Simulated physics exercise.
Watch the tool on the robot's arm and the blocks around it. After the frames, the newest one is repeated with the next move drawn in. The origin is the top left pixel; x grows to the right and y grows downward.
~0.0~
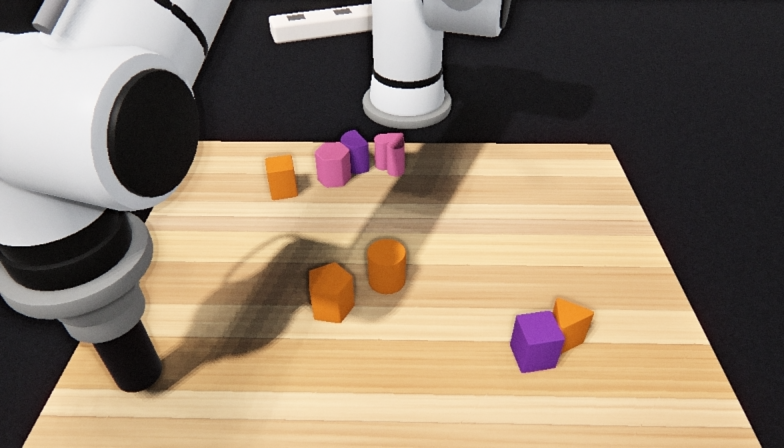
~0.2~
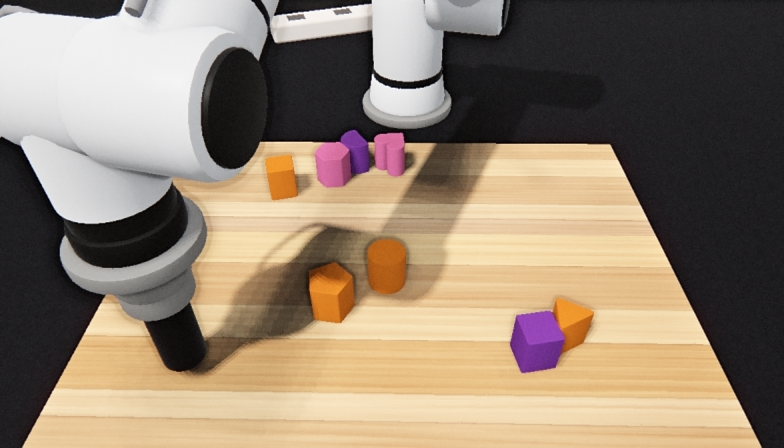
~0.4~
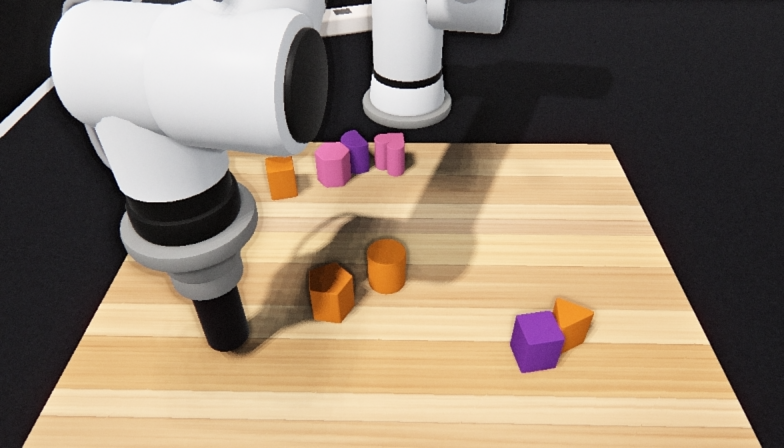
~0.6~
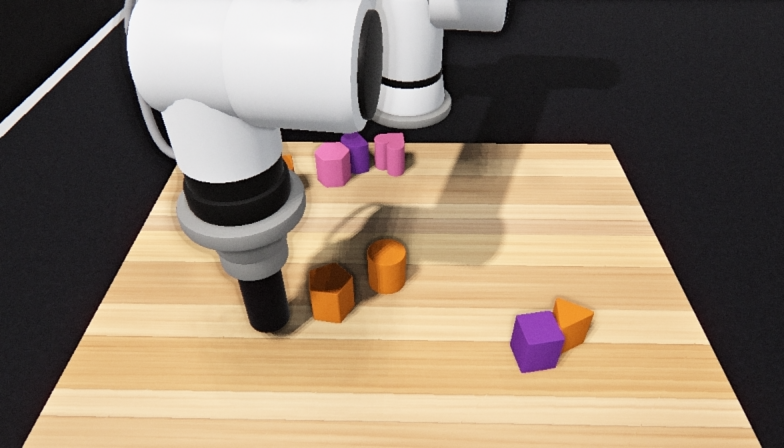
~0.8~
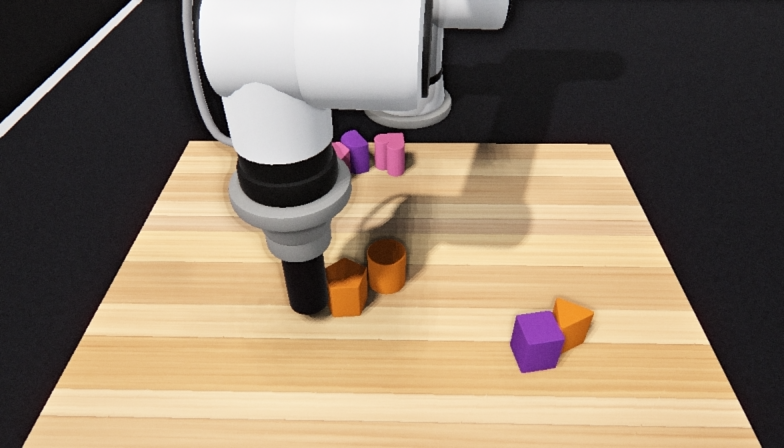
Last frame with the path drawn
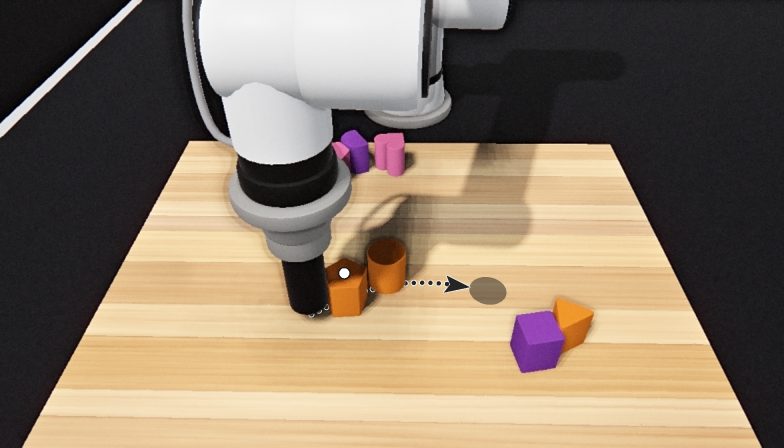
On a pale wooden tabletop, a white robot arm sweeps its black tool rightward and nudges an orange block beside an orange cylinder.
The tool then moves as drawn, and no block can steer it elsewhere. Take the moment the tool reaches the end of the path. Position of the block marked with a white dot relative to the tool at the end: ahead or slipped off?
Ahead to the end.
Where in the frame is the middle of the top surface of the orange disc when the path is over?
Its top centre is at about (457, 230).
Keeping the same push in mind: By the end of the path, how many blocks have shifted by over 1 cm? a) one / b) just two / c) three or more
I choose b.
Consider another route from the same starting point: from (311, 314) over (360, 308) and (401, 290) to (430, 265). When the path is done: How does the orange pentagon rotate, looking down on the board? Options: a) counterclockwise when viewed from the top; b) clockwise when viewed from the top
Option b.
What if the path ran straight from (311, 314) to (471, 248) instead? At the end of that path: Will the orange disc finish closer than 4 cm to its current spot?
No - that is not the case.
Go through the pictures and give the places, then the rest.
Tool's lower end (140, 374); orange pentagon (329, 278); orange disc (387, 251); purple square (540, 327), in the first picture.
Tool (185, 354); blocks still, in the second picture.
Tool (229, 335); blocks still, in the third picture.
Tool (270, 318); blocks still, in the fourth picture.
Tool (309, 300); orange pentagon (344, 273); orange disc (387, 251); purple square (540, 327), in the fifth picture.
Drawn move, from (311, 314) over (368, 291) and (427, 283) to (488, 291); the dot is on the orange pentagon.
What follows on the original path. One third of the way, tool (369, 276); orange pentagon (406, 263), turned 25° clockwise; orange disc (425, 238).
Two thirds of the way, tool (428, 269); orange pentagon (465, 265), turned 55° clockwise; orange disc (447, 232).
At the end, tool (490, 277); orange pentagon (529, 278), turned 70° clockwise; orange disc (457, 230); purple square still.
